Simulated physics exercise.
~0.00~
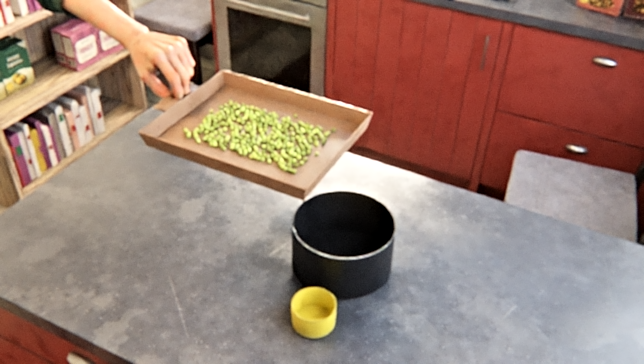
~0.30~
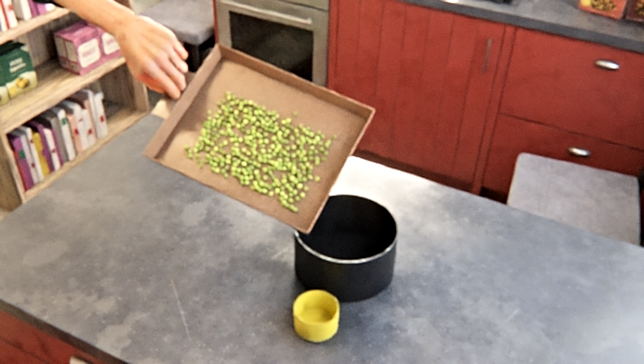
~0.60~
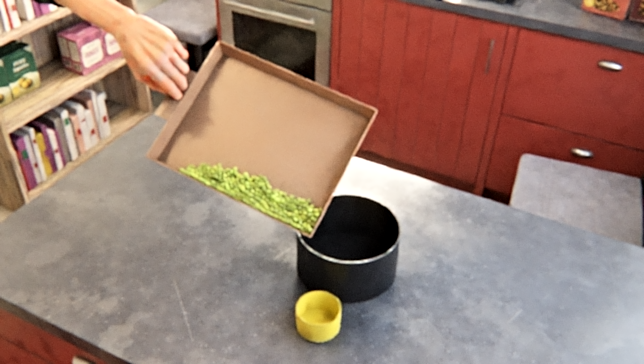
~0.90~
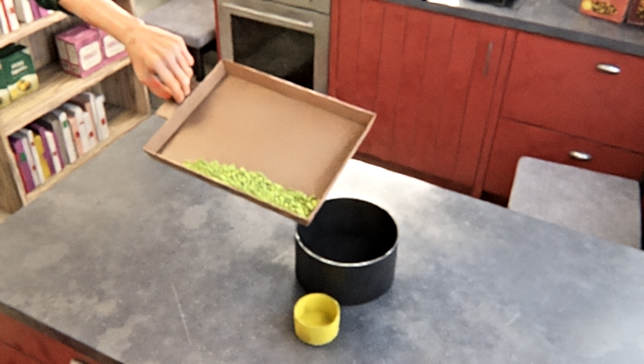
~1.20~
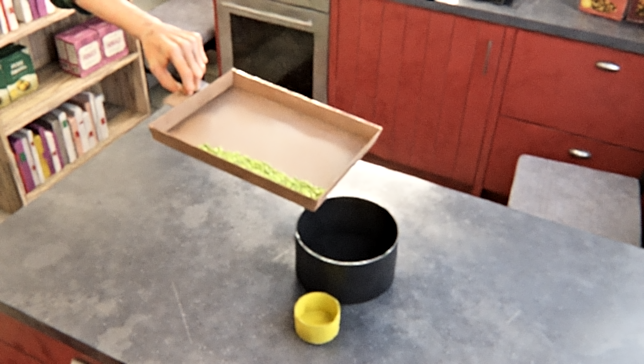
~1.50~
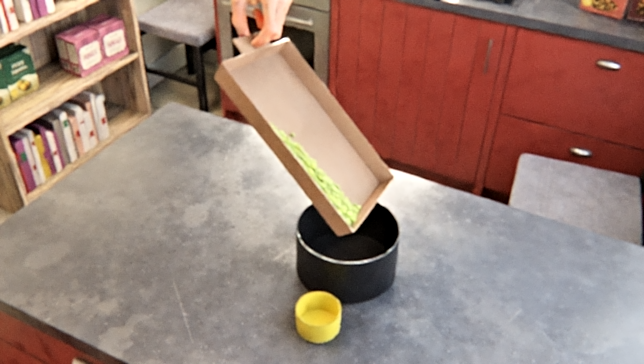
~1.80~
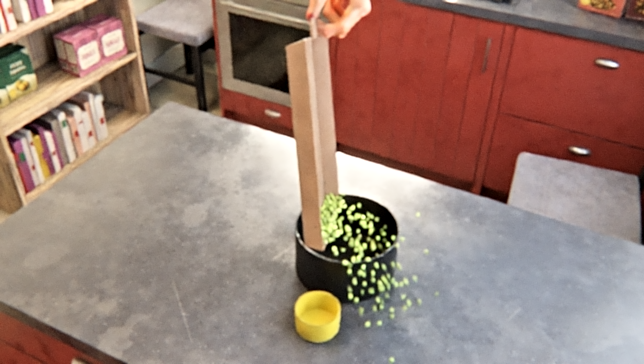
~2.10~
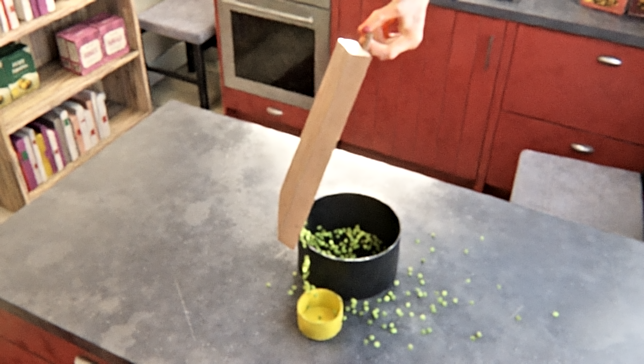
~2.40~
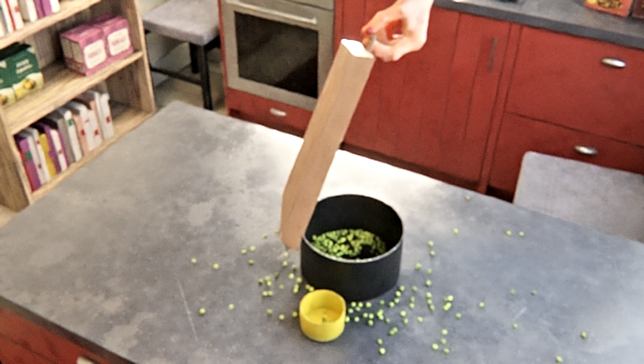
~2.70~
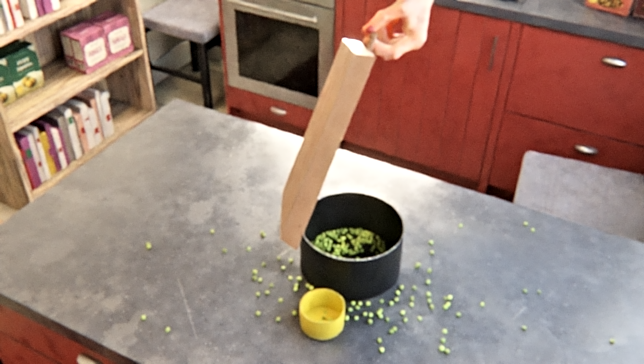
On a grey kitchen counter, a hand tilted a brown tray of green peas, eased it back, then tipped it steeply over a black pot; most landed inside, but many scattered across the counter and a few ended in the small yellow dish.
